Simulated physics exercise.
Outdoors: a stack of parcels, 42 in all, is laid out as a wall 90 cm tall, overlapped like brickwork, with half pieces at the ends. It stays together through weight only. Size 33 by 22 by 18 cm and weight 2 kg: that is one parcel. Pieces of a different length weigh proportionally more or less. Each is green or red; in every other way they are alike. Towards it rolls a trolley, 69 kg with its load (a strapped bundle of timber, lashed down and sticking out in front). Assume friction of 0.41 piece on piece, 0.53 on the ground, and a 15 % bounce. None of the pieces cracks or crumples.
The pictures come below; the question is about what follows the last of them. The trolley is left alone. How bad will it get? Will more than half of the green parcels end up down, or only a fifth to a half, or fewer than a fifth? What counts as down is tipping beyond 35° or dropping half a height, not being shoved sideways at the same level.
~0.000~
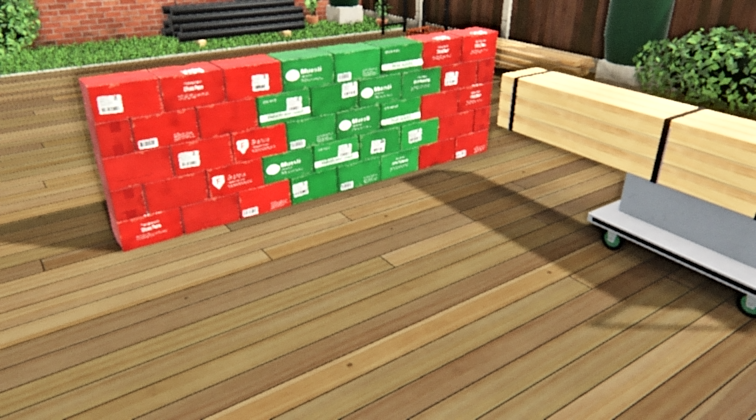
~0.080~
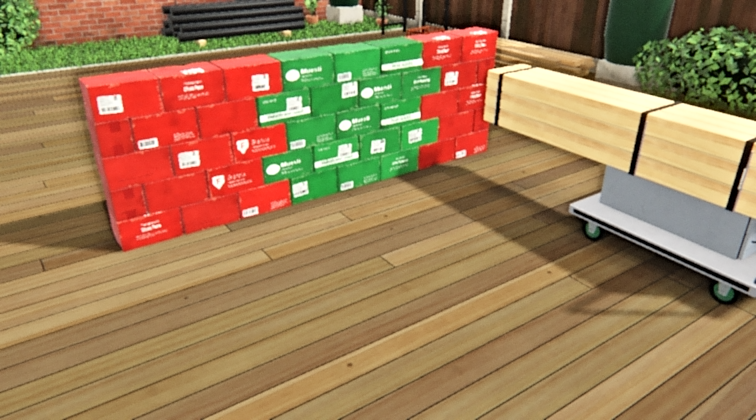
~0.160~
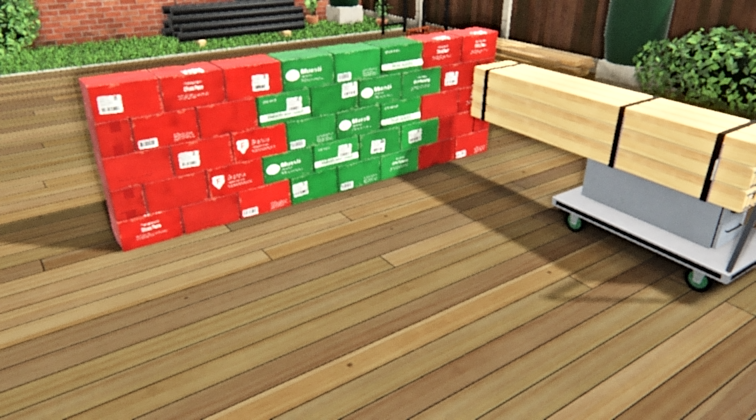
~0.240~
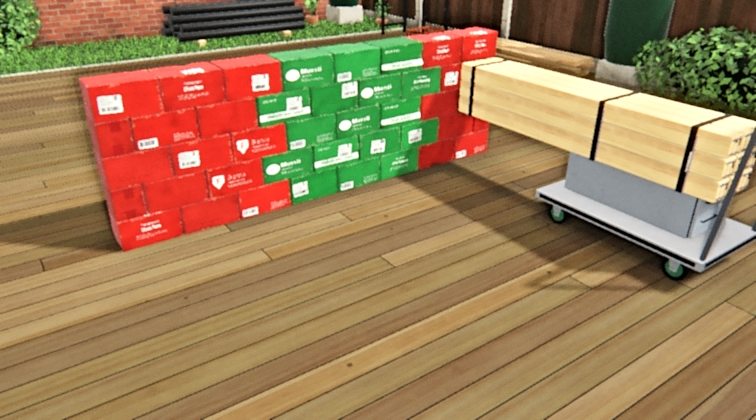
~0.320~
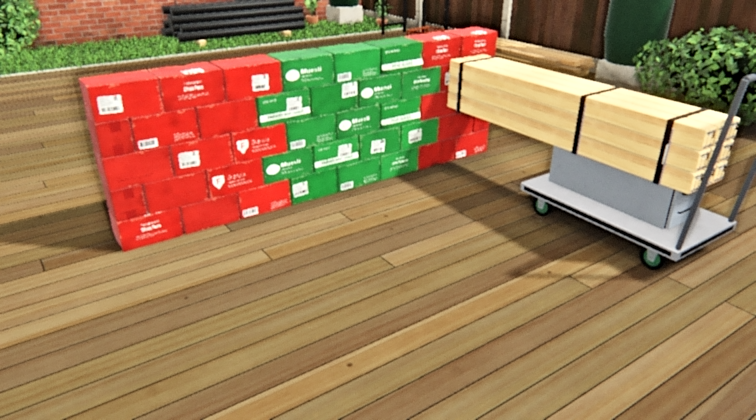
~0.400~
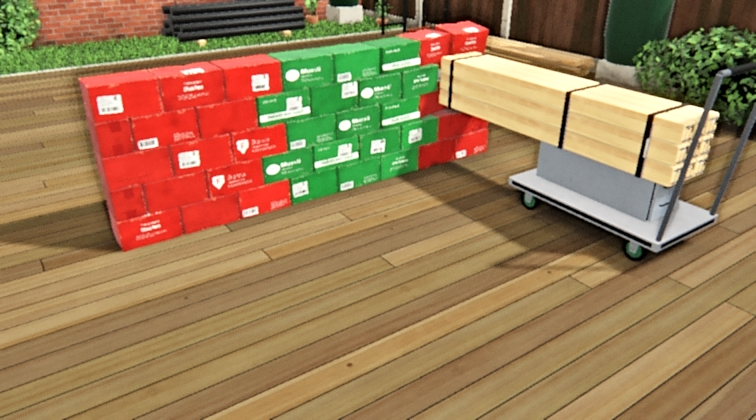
Fewer than a fifth of them.
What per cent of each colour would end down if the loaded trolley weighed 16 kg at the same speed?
Share down - red: 30; green: 10 (per cent).
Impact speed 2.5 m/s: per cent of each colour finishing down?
Result - red: 20%; green: 20%.
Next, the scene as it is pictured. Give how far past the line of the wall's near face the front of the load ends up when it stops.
Distance: Approx. 125 cm.
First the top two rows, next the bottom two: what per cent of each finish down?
40 % and 10 %.
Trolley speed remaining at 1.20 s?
Something like 0.8 m/s, I'd say.
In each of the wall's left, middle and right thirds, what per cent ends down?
The left third ends at 0 per cent, the middle at 0 per cent and the right at 60 per cent.
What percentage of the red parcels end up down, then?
For red, 30 per cent end down.
By 0.70 s, load 44 cm past the wall's line, still rolling; none of the 17 green parcels down (5 of 42 in all colours); top green parcel tilted 23°; top red parcel tilted 26°, 8 cm lower.
By 1.20 s, load 93 cm past the wall's line, still rolling; 2 of the 17 green parcels down (9 of 42 in all colours); top green parcel on its side; top red parcel on its side.
When it is over (2.3 s), load 1.25 m past the wall's line, stopped; 2 of the 17 green parcels down (9 of 42 in all colours); top green parcel on its side; top red parcel upside down. That is 12 per cent. In pixels of the last frame, middles, top green parcel near (321, 136), top red parcel near (303, 115).
